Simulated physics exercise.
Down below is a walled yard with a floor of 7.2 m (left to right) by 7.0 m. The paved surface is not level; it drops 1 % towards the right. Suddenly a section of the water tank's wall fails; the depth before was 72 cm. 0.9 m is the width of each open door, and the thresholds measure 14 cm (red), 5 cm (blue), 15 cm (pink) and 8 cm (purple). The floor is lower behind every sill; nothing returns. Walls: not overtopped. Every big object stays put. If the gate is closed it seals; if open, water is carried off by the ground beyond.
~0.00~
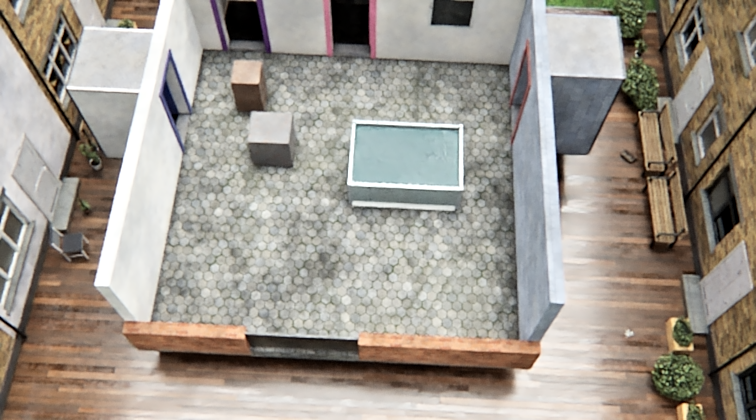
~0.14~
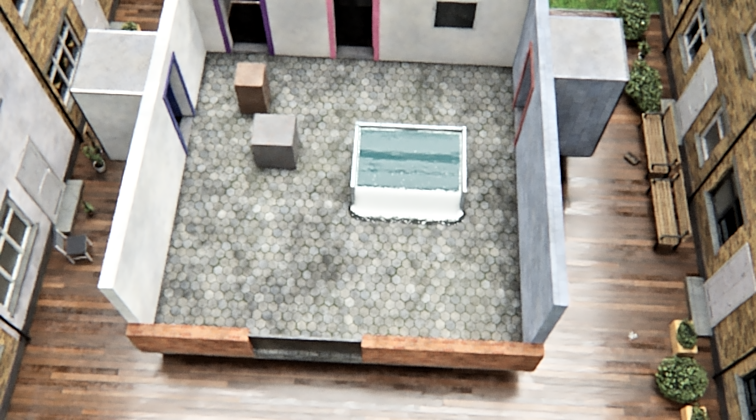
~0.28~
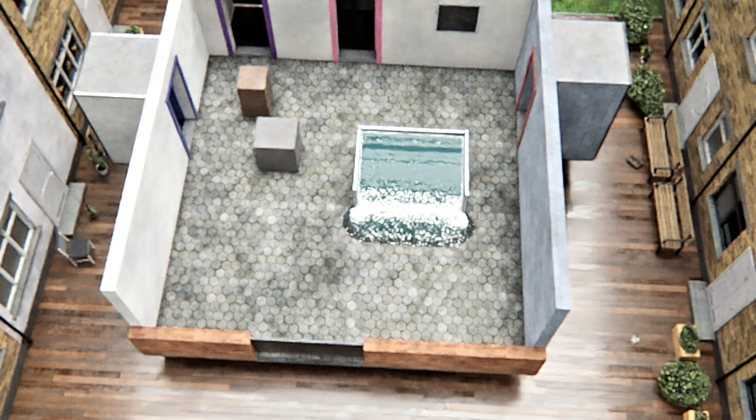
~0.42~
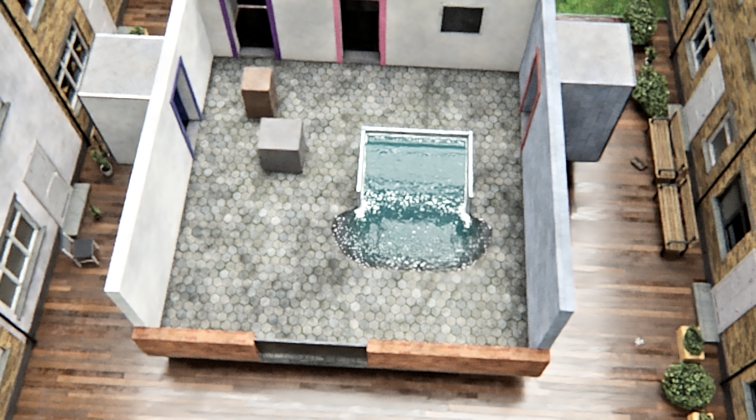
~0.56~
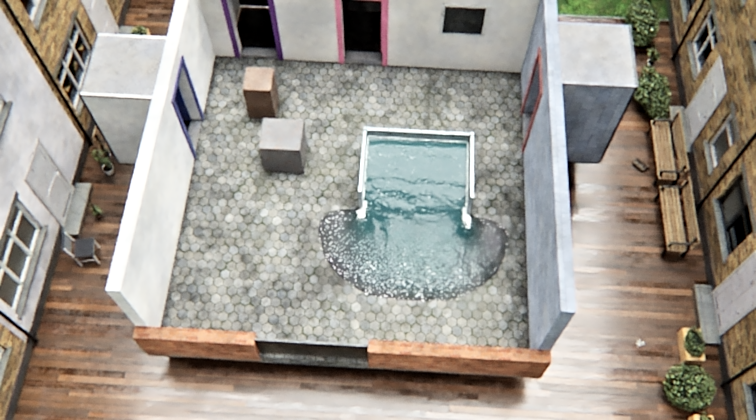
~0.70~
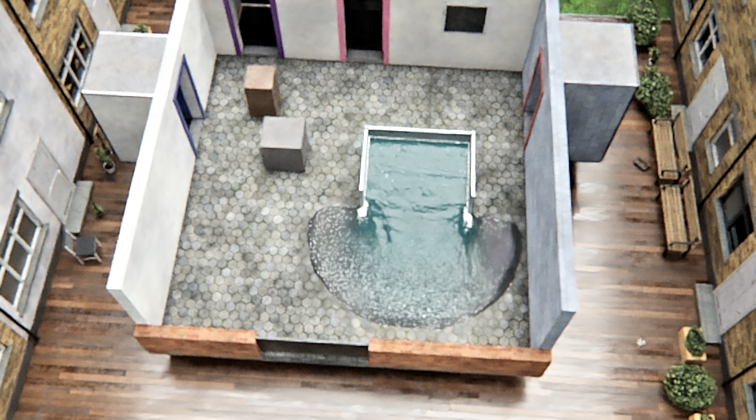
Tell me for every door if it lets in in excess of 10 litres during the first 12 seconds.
The red door lets in a smaller amount than the limit; the blue door lets in a smaller amount than the limit; the pink door lets in a smaller amount than the limit; the purple door lets in a smaller amount than the limit.
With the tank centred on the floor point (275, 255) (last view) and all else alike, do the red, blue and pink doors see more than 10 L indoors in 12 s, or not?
Well, against that limit, at red it's within bounds, at blue it's within bounds, and at pink it's within bounds.
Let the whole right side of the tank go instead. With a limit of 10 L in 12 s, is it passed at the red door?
Then the red door ends up out of bounds.
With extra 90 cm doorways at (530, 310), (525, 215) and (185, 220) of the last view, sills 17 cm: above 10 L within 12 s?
Well, the first is on the high side, the second is on the low side, and the third is on the low side.
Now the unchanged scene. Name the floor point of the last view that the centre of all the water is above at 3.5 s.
Near (393, 282).
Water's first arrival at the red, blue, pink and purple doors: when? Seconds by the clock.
Red = 4.0 s, blue = 4.5 s, pink = 7.0 s, purple = 6.5 s.
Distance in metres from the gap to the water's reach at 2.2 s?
Distance: Approx. 5.2 m.
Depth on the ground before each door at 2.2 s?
Depths: Red door 0 cm, blue door 0 cm, pink door 0 cm, purple door 0 cm.
After 1.4 s water covers 30 % of the floor and is deepest (41 cm) near (410, 352); red door not reached, blue door not reached, pink door not reached, purple door not reached.
After 2.2 s water covers 30 % of the floor and is deepest (47 cm) near (522, 359); red door not reached, blue door not reached, pink door not reached, purple door not reached.
After 3.5 s water covers 40 % of the floor and is deepest (22 cm) near (160, 336); red door not reached, blue door not reached, pink door not reached, purple door not reached.
After 7.0 s water covers 80 % of the floor and is deepest (16 cm) near (515, 74); red door 6 cm at the sill, 0 L in, blue door 3 cm at the sill, 0 L in, pink door not reached, purple door 8 cm at the sill, 0 L in.
After 12.0 s water covers 100 % of the floor and is deepest (10 cm) near (290, 139); red door 6 cm at the sill, 0 L in, blue door 2 cm at the sill, 0 L in, pink door 8 cm at the sill, 0 L in, purple door 6 cm at the sill, 2 L in.
